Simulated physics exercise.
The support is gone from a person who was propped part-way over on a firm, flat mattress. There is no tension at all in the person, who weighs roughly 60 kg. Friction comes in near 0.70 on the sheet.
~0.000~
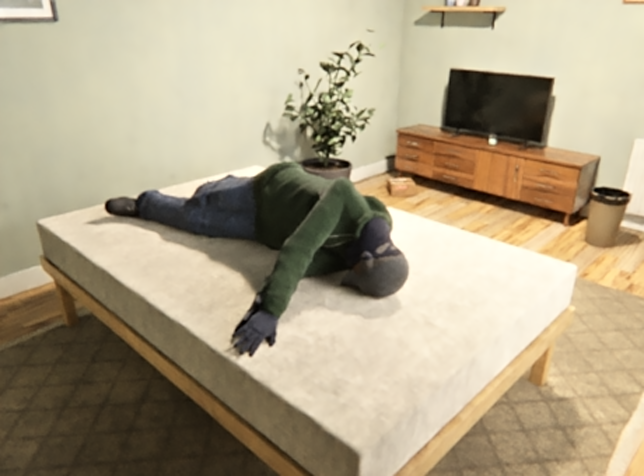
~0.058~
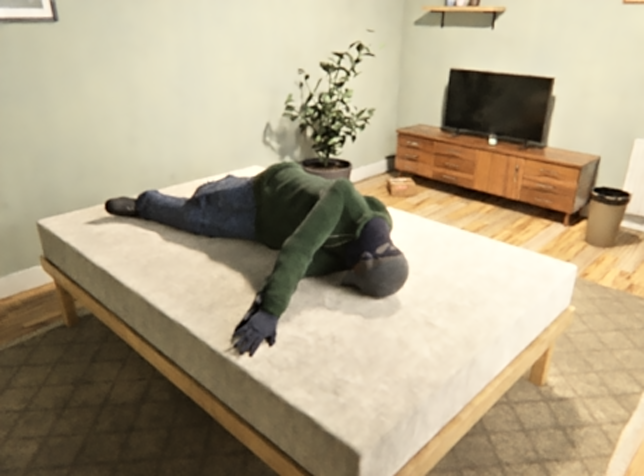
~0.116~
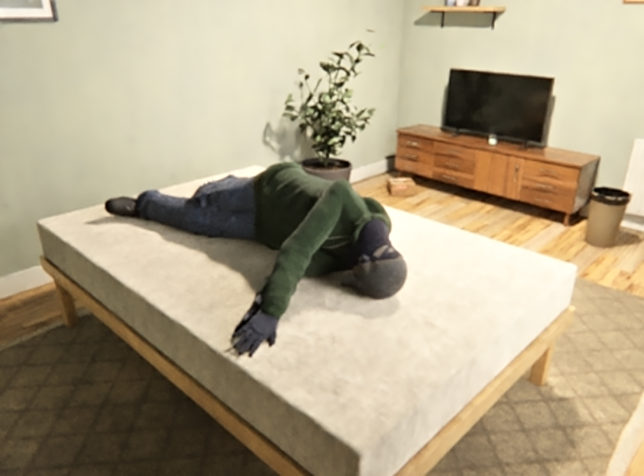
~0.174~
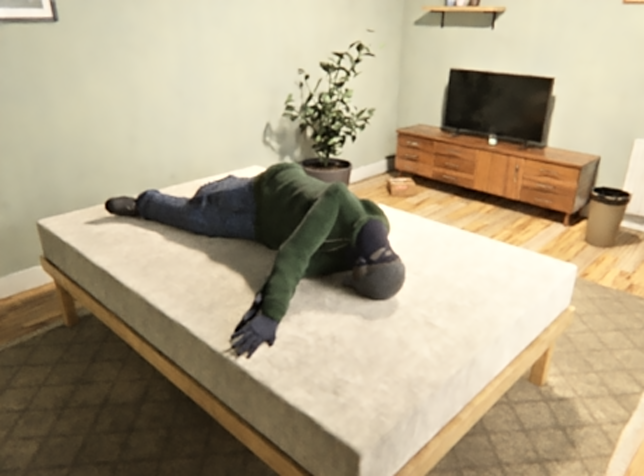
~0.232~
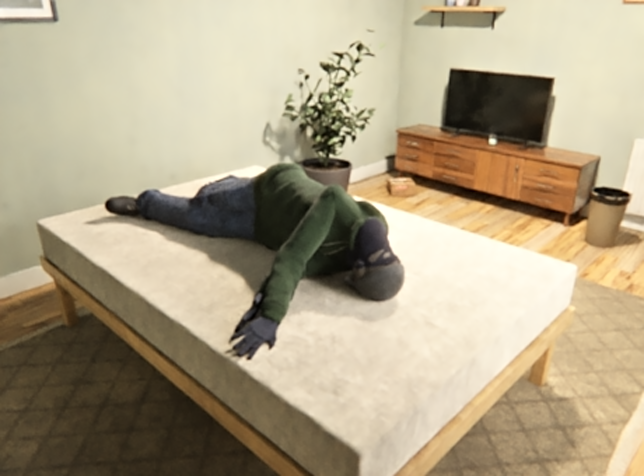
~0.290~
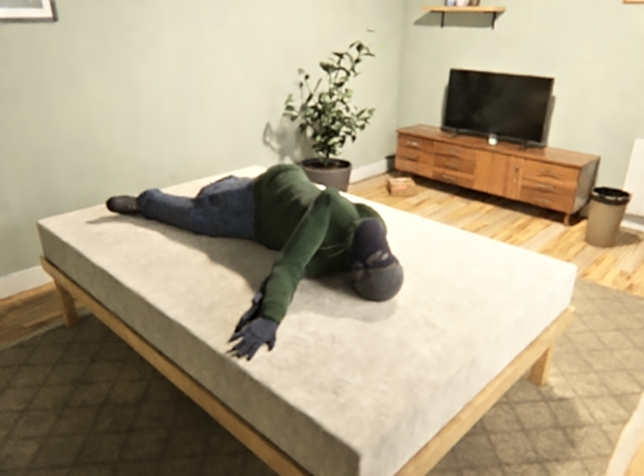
A limp figure in a dark green top, blue trousers, dark gloves and a dark head covering lies on its side across a bare pale mattress, seen from above in a sage-walled room. A leafy potted plant, a wooden cabinet with a black television and a bin stand behind. The head and shoulders roll very slightly forward, the outstretched arm barely shifts, and the camera stays still.
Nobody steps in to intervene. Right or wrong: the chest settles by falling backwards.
Wrong, it goes forwards.
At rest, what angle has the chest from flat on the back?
Around 120 degrees from flat on the back.
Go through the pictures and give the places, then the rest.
In the first frame, chest (350, 224); turn of the shoulders 110°.
In the second frame, chest (349, 224); turn of the shoulders 110°.
In the third frame, chest (348, 226); turn of the shoulders 115°.
In the fourth frame, chest (347, 228); turn of the shoulders 115°.
In the fifth frame, chest (346, 230); turn of the shoulders 115°.
In the sixth frame, chest (344, 233); turn of the shoulders 120°.
After 0.54 s the chest is turned 120° from lying flat on the back, near (342, 234) in the last picture's view.
After 0.94 s the chest is turned 120° from lying flat on the back, near (341, 235) in the last picture's view.
After 1.54 s the chest is turned 120° from lying flat on the back, near (338, 236) in the last picture's view.
When all is still (2.1 s), chest rolls forwards.
